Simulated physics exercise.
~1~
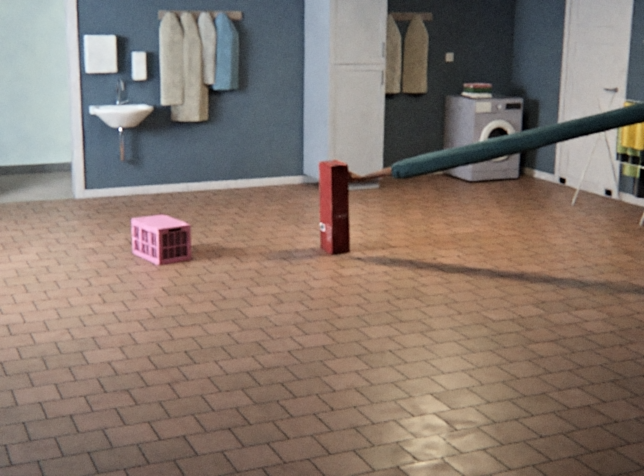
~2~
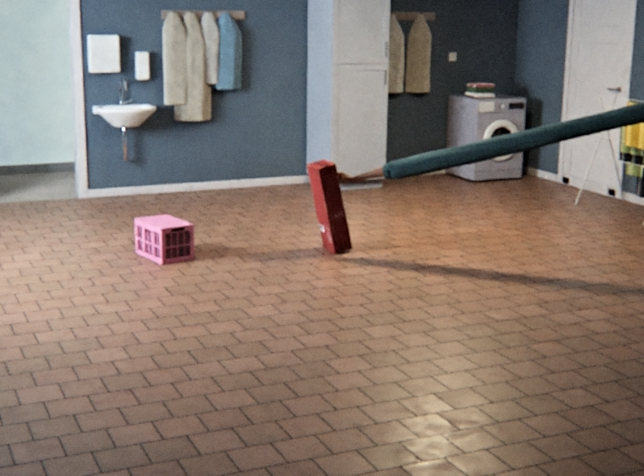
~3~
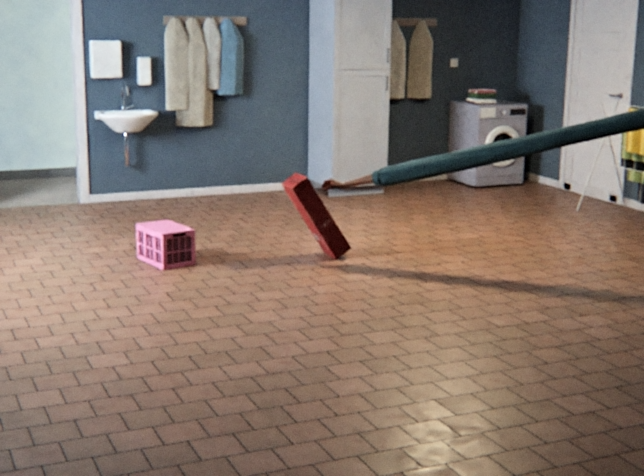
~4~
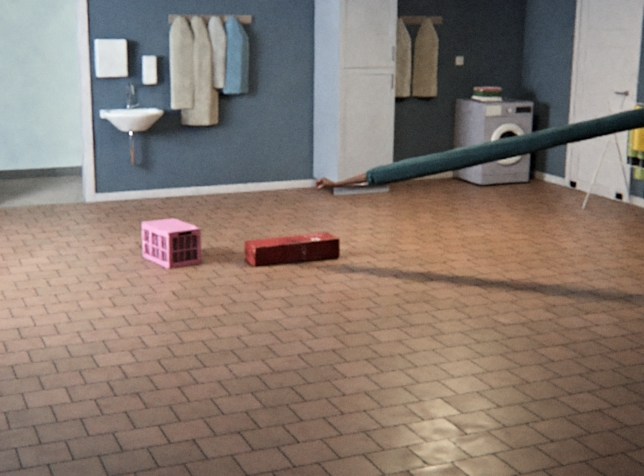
A red box tips left under a fingertip's push and ends lying beside a pink crate.
